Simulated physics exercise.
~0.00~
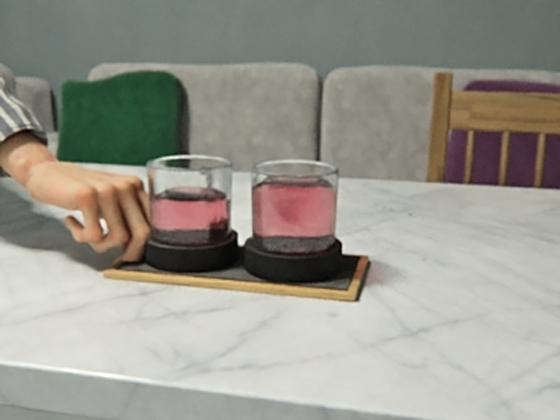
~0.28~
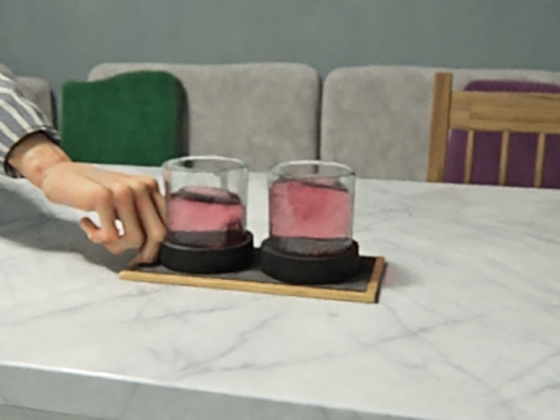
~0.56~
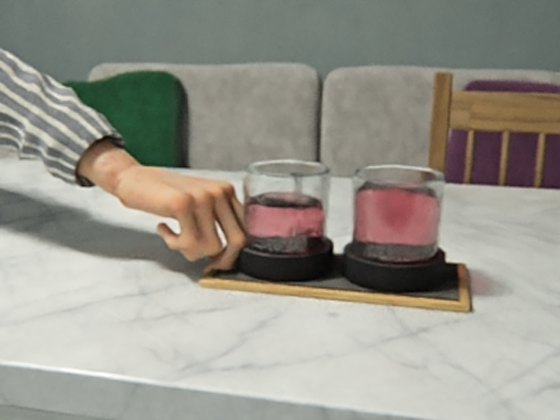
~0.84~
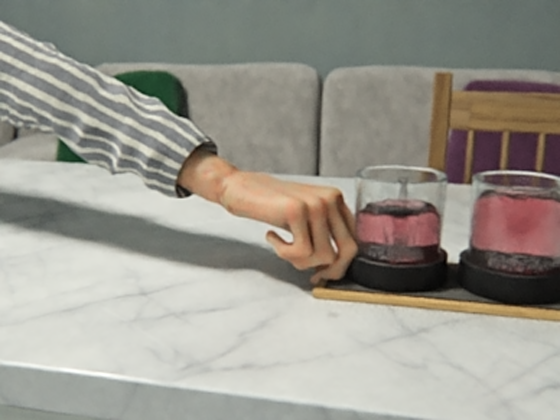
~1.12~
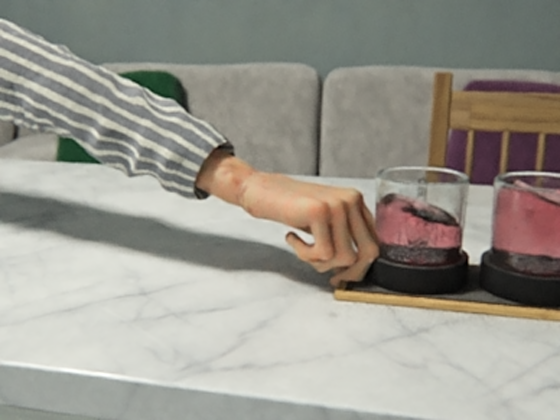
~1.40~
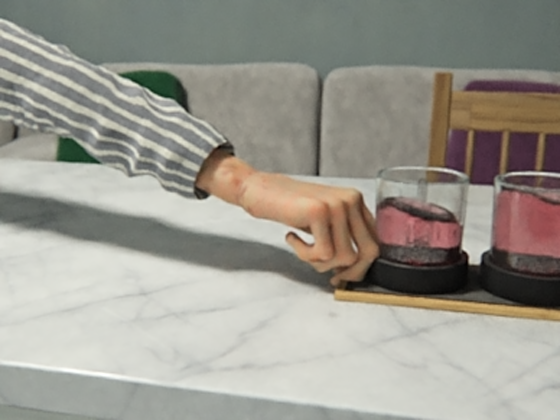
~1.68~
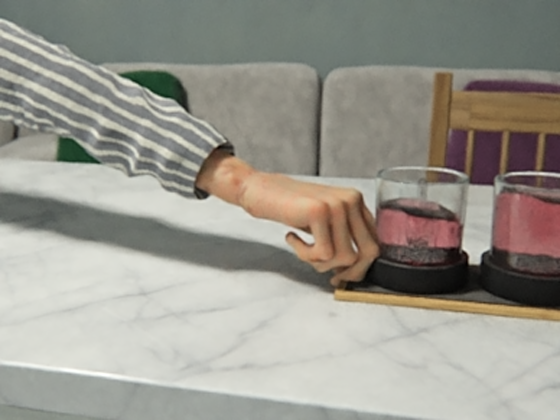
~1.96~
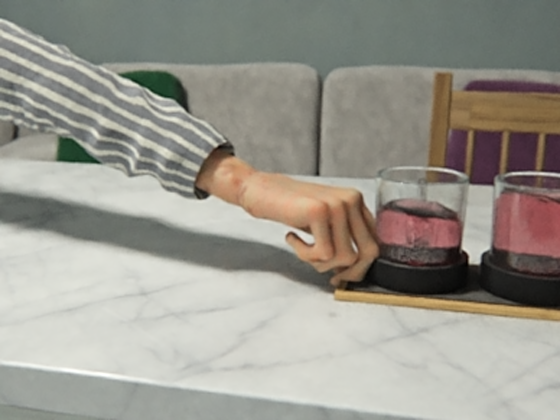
On a marble table, a hand pushing a tray with two glasses of pink liquid to the right, then holding still beside it.
